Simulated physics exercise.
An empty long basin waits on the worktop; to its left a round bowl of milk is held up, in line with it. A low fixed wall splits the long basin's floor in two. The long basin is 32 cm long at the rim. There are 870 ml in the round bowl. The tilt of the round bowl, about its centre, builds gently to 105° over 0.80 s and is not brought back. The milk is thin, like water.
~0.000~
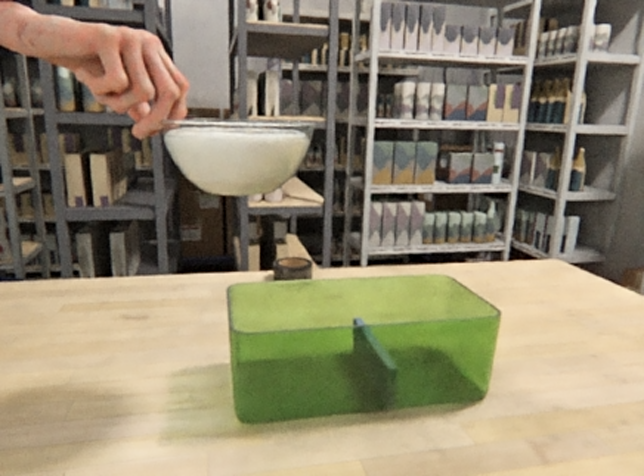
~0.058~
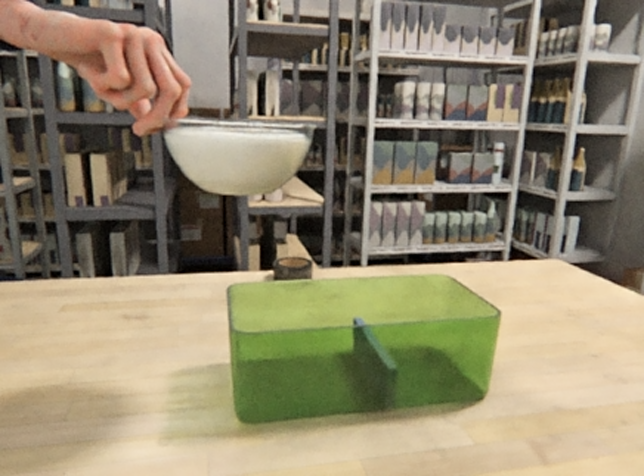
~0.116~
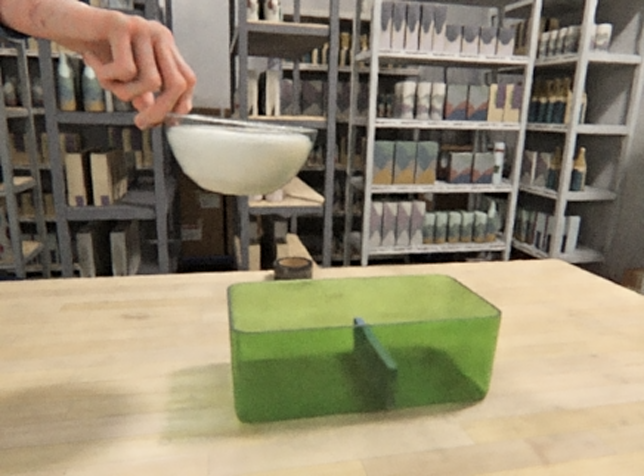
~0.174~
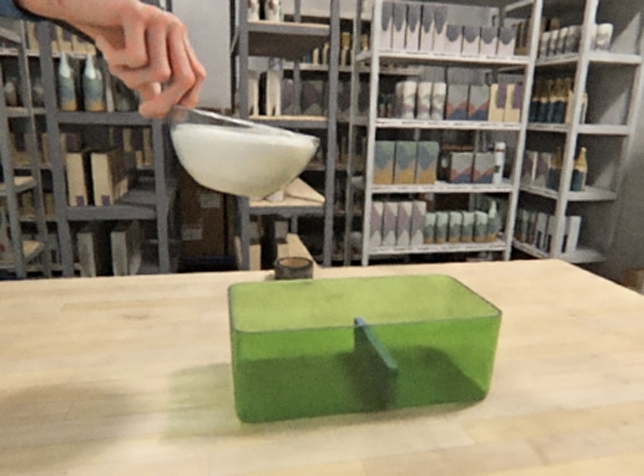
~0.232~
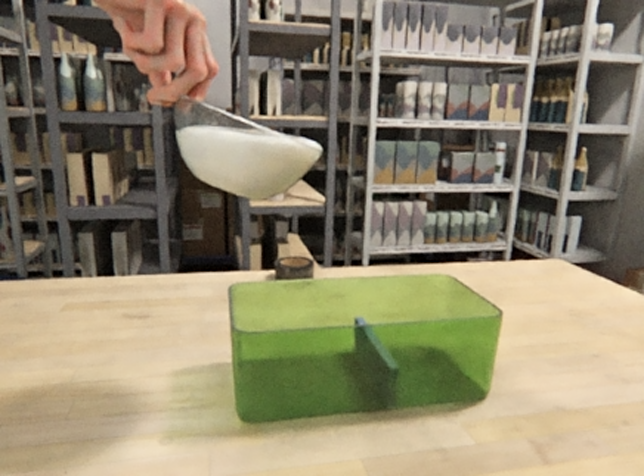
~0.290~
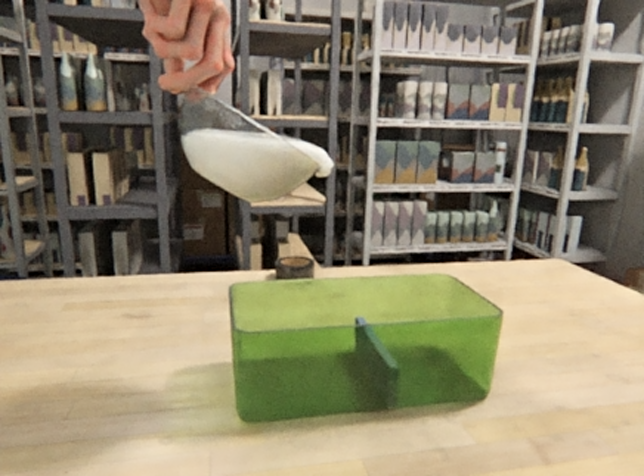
Hand tilting a round glass bowl of milk rightward above an empty green divided basin, milk starting to run over the rim.
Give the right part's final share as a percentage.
The far part has some 26 per cent.
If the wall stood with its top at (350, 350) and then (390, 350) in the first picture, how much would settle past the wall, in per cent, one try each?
First 60, then 20 per cent.
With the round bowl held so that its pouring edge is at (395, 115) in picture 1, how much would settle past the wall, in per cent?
Then about 80 per cent.
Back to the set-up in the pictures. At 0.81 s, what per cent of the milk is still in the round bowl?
About 0 per cent.
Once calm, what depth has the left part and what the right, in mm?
Left about 22 mm, right about 12 mm.
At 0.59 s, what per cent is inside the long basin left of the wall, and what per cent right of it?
Left about 22, right about 20.
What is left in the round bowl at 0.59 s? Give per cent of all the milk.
Near 14 in a hundred.
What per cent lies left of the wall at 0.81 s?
About 70 per cent.
Then, 0.59 s in, the tilt is 89° and 14 per cent is still to pour, 22 is left of the wall and 20 right of it.
Then, 0.81 s in, the tilt is 105° and 0 per cent is still to pour, 69 is left of the wall and 25 right of it.
Then, 1.05 s in, the tilt is 105° and 0 per cent is still to pour, 70 is left of the wall and 26 right of it.
Then, 1.30 s in, the tilt is 105° and 0 per cent is still to pour, 70 is left of the wall and 26 right of it.
Finally, 70 per cent lies left of the wall, 26 right of it and 4 outside.
